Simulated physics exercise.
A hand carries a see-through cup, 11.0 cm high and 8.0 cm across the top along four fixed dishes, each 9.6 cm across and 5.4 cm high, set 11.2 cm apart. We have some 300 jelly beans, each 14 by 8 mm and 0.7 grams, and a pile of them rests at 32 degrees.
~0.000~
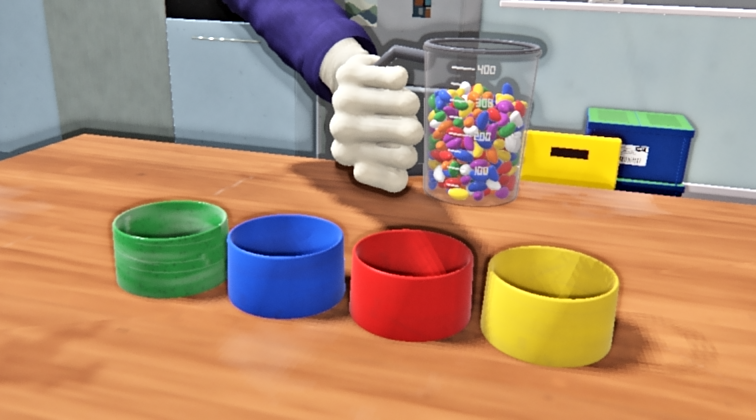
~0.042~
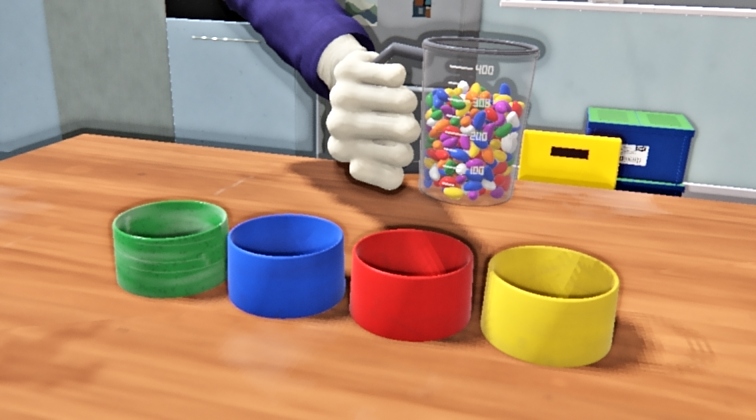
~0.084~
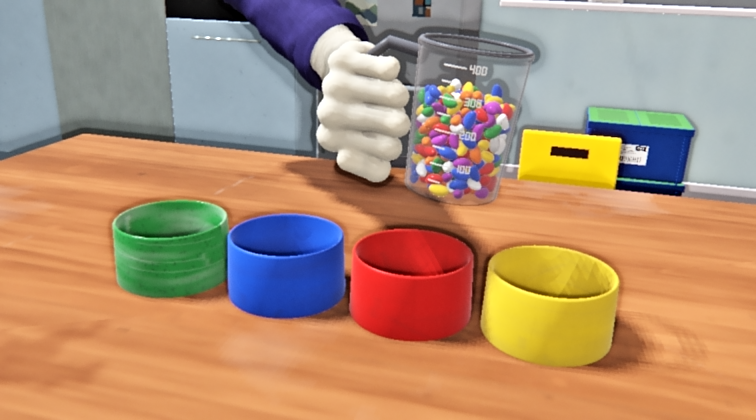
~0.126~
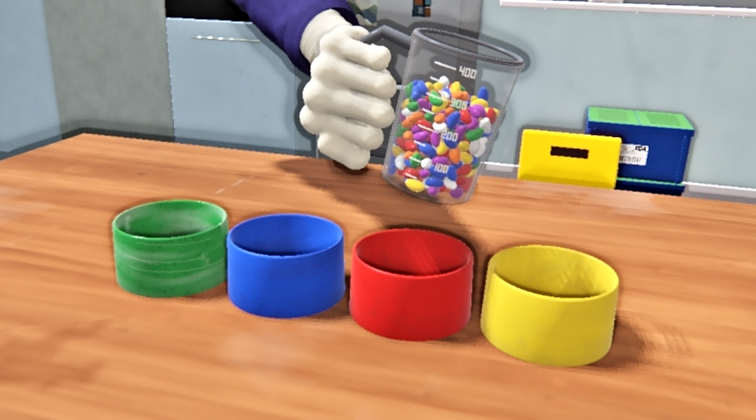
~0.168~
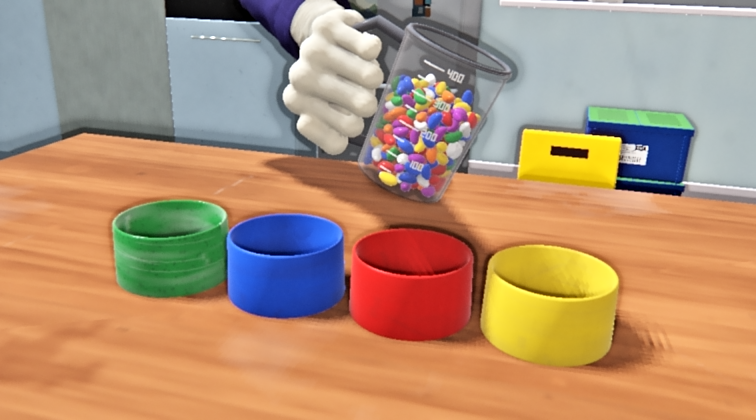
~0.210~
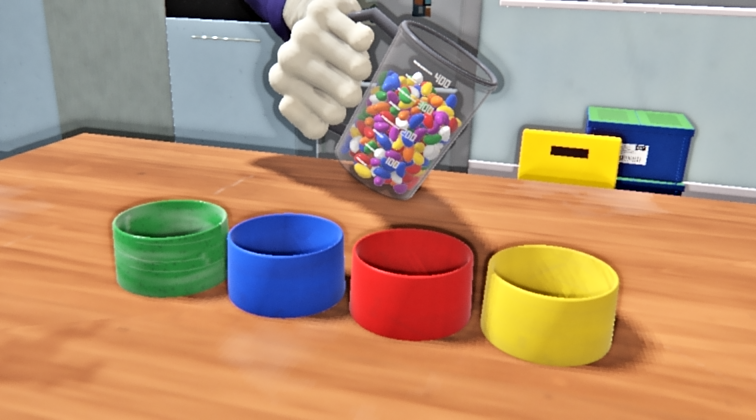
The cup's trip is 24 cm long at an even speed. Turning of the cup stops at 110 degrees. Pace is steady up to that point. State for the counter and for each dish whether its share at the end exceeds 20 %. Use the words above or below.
Red dish - below; blue dish - above; green dish - below; yellow dish - below; counter - below.
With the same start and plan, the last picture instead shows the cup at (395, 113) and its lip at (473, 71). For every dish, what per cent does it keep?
You'd end up with red at 0, blue at 100, green at 0 and yellow at 0.
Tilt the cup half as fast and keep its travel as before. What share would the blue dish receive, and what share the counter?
Shares: Blue at 100; counter at 0.
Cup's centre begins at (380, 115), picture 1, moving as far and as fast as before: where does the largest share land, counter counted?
Green.
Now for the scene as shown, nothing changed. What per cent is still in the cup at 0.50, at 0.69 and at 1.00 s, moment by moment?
Series: 100 / 90 / 60 per cent.
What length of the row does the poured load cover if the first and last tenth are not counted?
Spread: Around 6 cm.
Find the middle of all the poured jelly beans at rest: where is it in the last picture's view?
Around (284, 259).
Then, at 0.50 s, tilt 87 degrees; cup holds 100 %.
Then, at 0.69 s, tilt 110 degrees; cup holds 90 %, blue 5 %.
After 1.00 s, tilt 110 degrees; cup holds 60 %, blue 35 %.
In the end, at 2.5 s, red 0 %, blue 100 %, green 0 %, yellow 0 %, counter 0 %.
